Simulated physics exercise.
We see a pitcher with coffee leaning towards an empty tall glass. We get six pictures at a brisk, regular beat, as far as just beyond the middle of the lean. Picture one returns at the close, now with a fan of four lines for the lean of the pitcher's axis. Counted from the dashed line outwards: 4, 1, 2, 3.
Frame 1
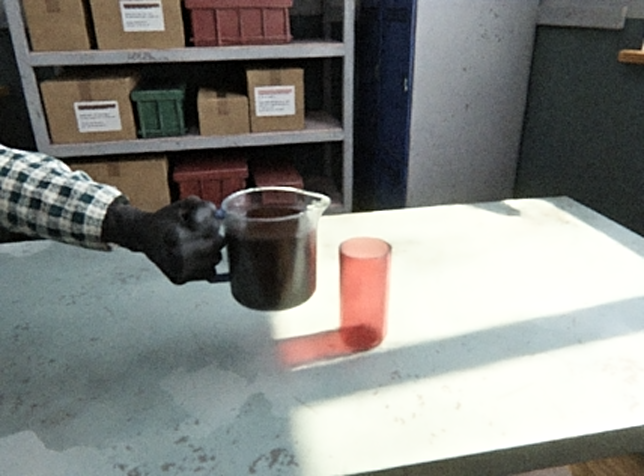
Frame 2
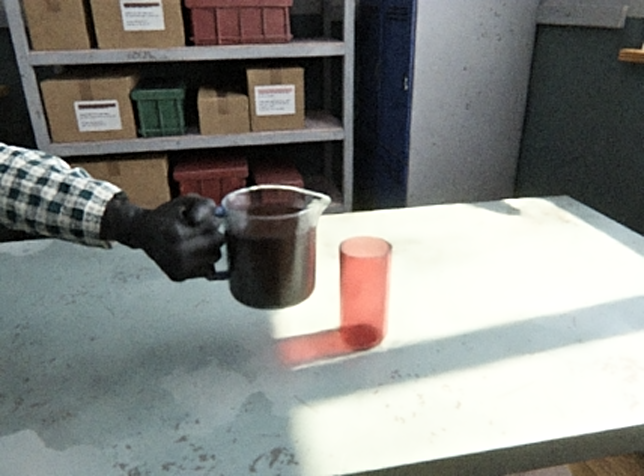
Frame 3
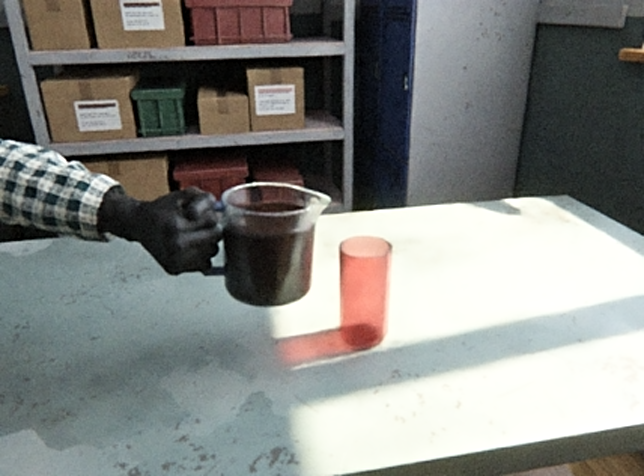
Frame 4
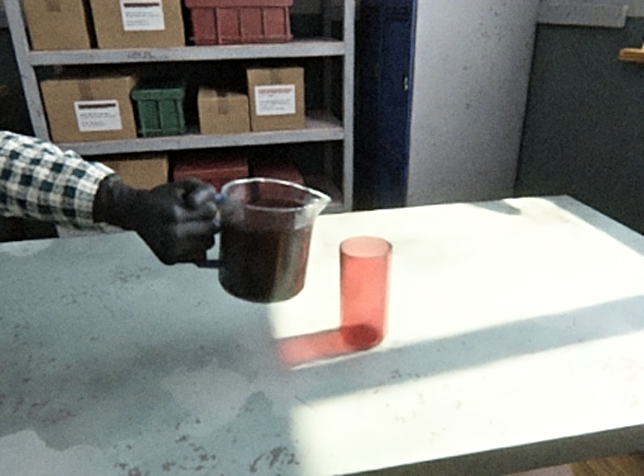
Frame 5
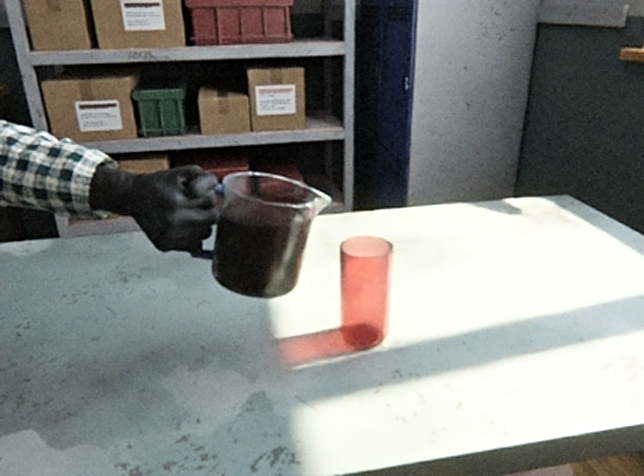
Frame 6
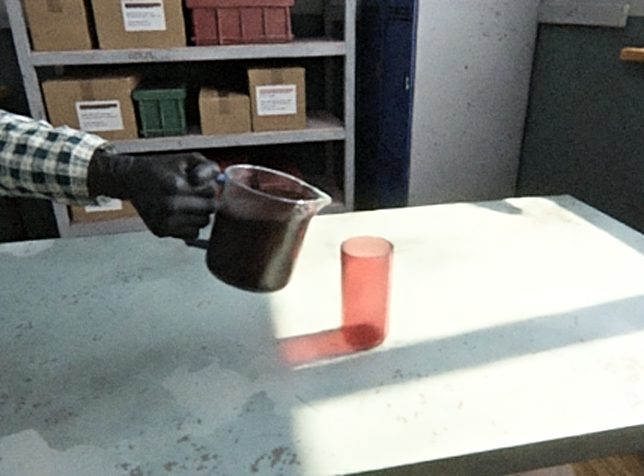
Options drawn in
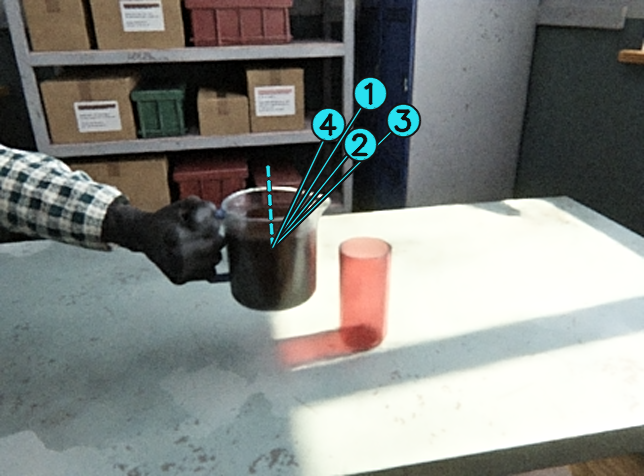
A gloved hand held a clear pitcher of dark liquid beside an empty red glass on a pale table, then lifted it slightly and gradually tilted it to the right, with nothing pouring out.
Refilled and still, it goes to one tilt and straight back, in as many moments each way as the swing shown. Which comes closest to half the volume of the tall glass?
3 works best here.
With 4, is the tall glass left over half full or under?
Under half.
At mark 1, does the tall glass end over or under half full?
Under.
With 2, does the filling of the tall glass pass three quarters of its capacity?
No.
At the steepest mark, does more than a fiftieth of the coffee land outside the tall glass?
No.
On the marked copy, 1 at (361, 107); 2 at (347, 155); 3 at (390, 132); 4 at (323, 141).
With 1, the tall glass ends with about 18 % of what it can hold.
With 2, the tall glass ends with about 33 % of what it can hold.
With 3, the tall glass ends with about 51 % of what it can hold.
With 4, the tall glass ends with about 7 % of what it can hold.
